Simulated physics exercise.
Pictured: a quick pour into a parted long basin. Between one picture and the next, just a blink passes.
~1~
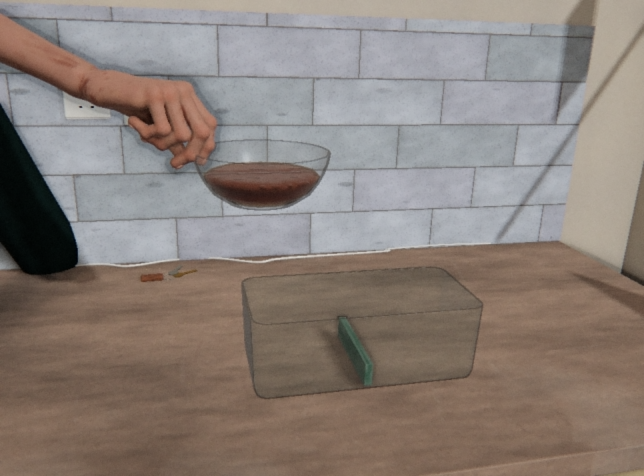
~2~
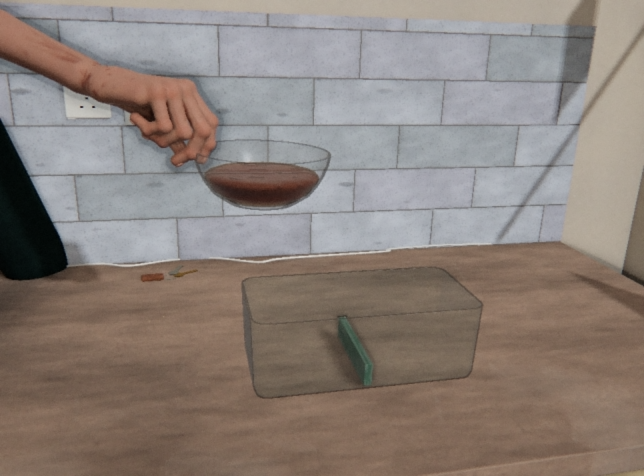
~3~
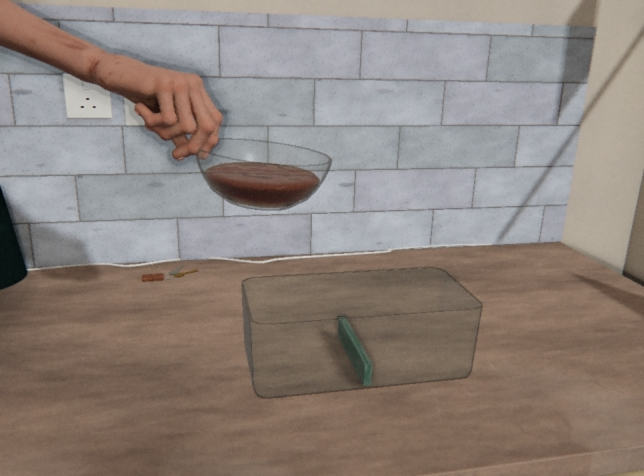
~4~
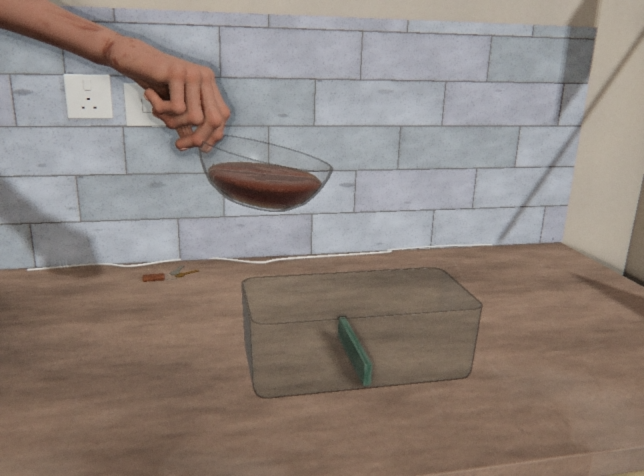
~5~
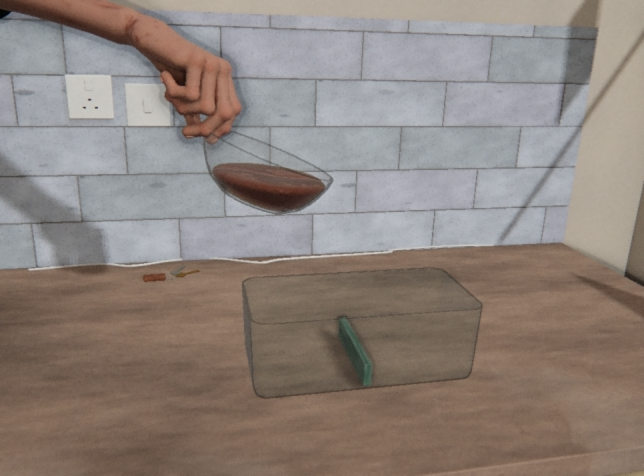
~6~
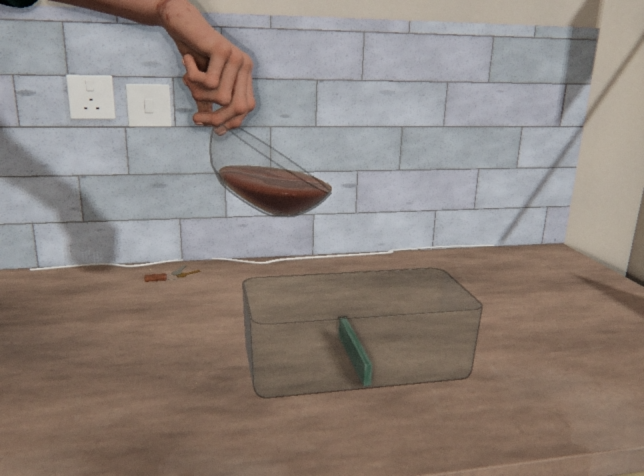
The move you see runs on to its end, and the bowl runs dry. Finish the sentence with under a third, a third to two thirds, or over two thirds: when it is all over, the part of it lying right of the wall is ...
... a third to two thirds.
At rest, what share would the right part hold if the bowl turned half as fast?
It comes to some 55 in a hundred.
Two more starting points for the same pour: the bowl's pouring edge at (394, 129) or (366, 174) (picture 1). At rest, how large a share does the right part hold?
It comes to about 75 %, followed by about 75 %.
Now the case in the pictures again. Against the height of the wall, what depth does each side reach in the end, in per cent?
The left comes to 30 % and the right to 30 %.
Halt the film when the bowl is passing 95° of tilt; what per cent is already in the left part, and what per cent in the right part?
Left part: Around 15 %. Right part: Around 30 %.
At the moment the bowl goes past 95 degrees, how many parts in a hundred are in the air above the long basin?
Roughly 45 per cent.
A moment on, the tilt is 95° and 5 per cent is still to pour, 17 is left of the wall and 32 right of it.
Next, the tilt is 110° and 0 per cent is still to pour, 51 is left of the wall and 45 right of it.
Then the tilt is 110° and 0 per cent is still to pour, 52 is left of the wall and 45 right of it.
Later the tilt is 110° and 0 per cent is still to pour, 52 is left of the wall and 45 right of it.
At rest 52 per cent lies left of the wall, 45 right of it and 3 outside.
